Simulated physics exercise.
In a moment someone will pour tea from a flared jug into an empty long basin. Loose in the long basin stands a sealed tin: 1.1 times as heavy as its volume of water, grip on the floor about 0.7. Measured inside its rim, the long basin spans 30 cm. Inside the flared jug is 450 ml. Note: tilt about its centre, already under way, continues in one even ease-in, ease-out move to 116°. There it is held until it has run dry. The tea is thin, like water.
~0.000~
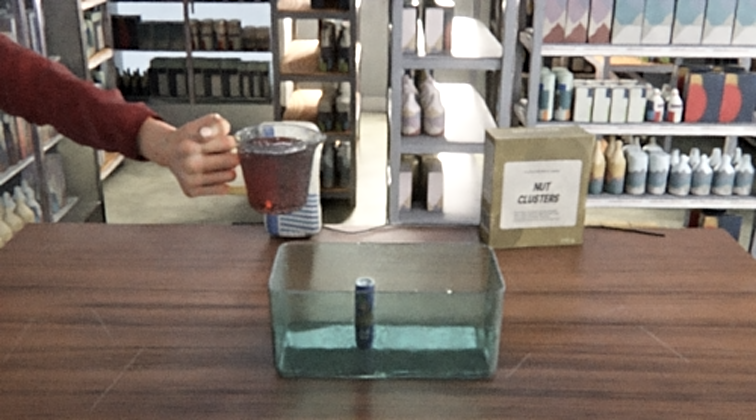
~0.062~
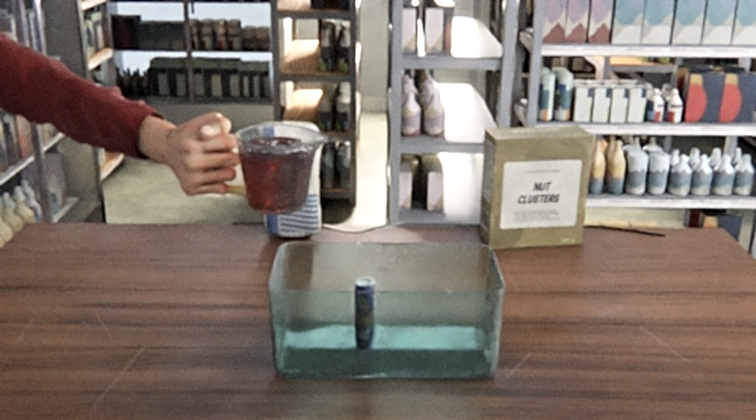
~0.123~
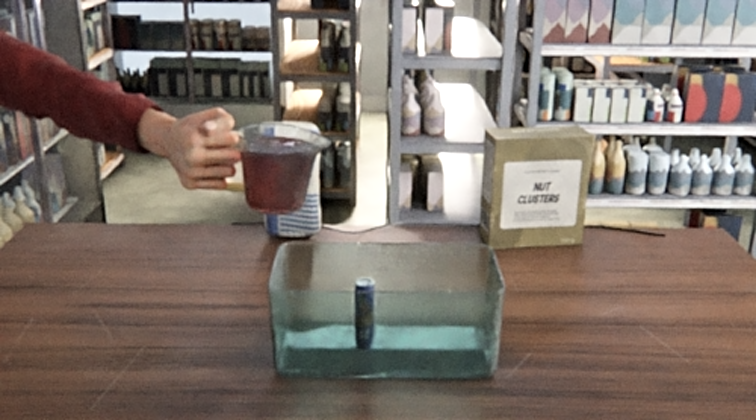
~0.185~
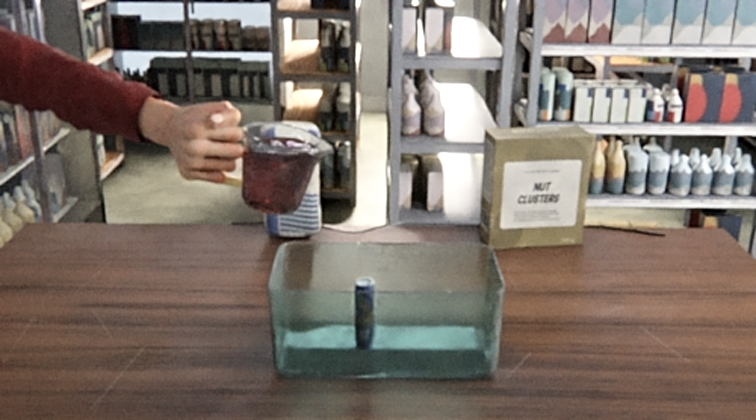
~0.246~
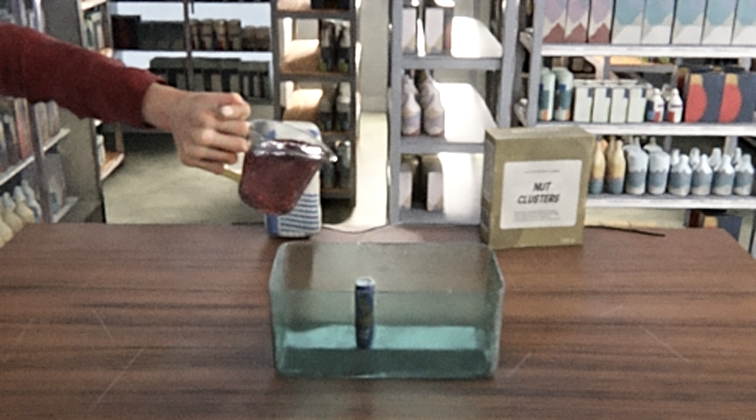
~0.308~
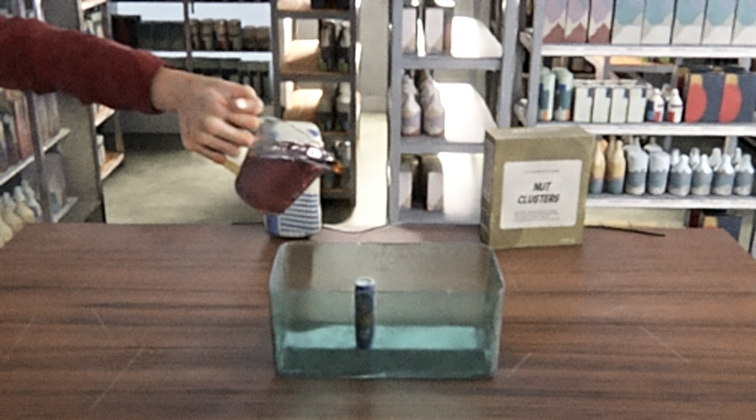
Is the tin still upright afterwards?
It will go down.
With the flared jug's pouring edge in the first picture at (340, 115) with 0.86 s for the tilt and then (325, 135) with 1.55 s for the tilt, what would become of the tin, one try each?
The tin stays vertical the first time and stays vertical the second time.
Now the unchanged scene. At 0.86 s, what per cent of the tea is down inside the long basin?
About 94 per cent.
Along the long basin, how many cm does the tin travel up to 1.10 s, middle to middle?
It has moved some 8 cm.
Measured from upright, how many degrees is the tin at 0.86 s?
5°.
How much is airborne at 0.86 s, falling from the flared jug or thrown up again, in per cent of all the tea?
About 5 percent.
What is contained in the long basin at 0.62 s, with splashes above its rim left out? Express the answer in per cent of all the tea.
I'd put it near 34 percent.
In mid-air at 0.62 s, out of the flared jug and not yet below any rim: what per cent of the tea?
About 28 per cent.
Then, 0.62 s in, the tilt is 96° and 37 per cent is still to pour; the tin stands where it began.
Then, 0.86 s in, the tilt is 116° and 1 per cent is still to pour; the tin stands 2 cm from where it began.
Then, 1.10 s in, the tilt is 116° and 0 per cent is still to pour; the tin lies on its side.
Then, 1.36 s in, the tilt is 116° and 0 per cent is still to pour; the tin lies on its side.
Finally, the tin lies on its side.
